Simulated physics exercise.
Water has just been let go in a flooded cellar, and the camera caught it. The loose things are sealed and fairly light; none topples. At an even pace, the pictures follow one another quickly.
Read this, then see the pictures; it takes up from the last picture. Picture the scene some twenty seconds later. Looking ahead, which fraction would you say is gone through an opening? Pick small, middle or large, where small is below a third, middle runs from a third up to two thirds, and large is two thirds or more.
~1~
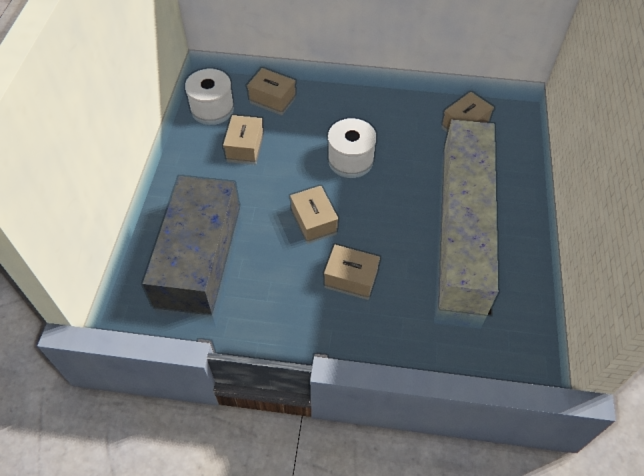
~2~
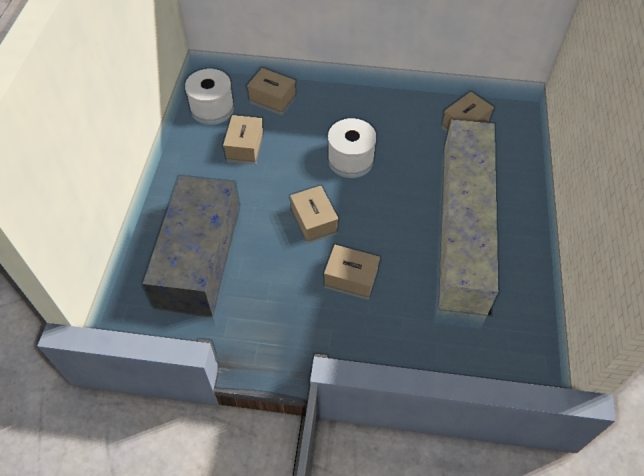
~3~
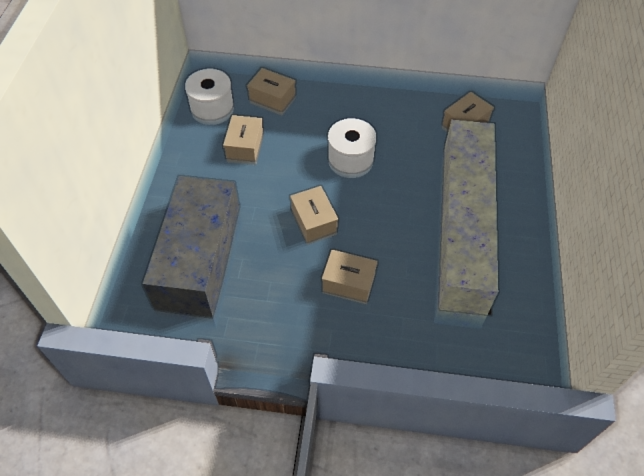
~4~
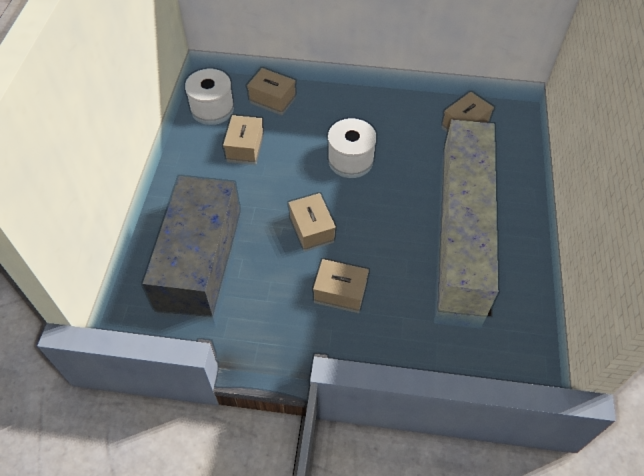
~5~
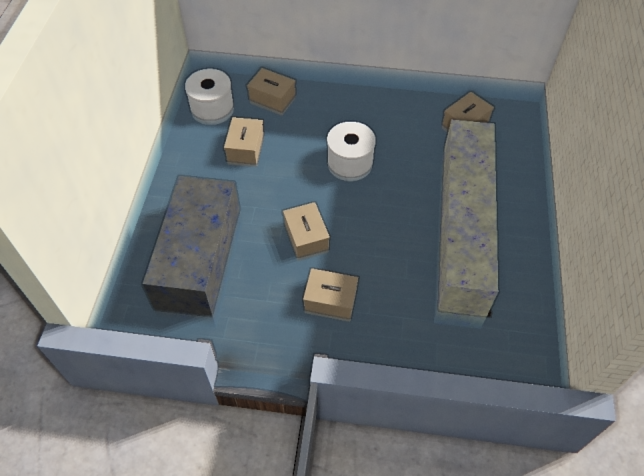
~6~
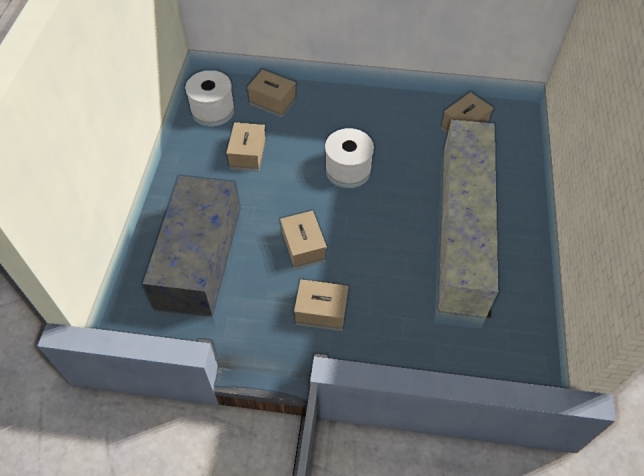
Middle.
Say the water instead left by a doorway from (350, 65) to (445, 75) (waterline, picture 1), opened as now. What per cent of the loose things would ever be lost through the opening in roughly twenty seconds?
My guess is close to 100 percent.
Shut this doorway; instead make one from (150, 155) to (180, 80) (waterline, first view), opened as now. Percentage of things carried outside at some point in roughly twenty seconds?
Share: Near 100 %.
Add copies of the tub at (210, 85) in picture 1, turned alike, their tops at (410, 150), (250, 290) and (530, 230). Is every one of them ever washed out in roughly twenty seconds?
Taken in the given order, the three: Exits at some point, exits at some point and doesn't escape.
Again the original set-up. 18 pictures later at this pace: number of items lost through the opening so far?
I make it 2.
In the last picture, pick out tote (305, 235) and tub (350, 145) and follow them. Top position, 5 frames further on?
Look for them close to (270, 296) and (342, 178).
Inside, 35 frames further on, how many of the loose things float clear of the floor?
3.
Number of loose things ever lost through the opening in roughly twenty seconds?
Tally: 4.
A moment on, 1 of 7 are out; 6 afloat.
Next, 2 of 7 are out; 5 afloat.
Later, 4 of 7 are out; 3 afloat.
In the end, 4 of 7 are out; 3 afloat.
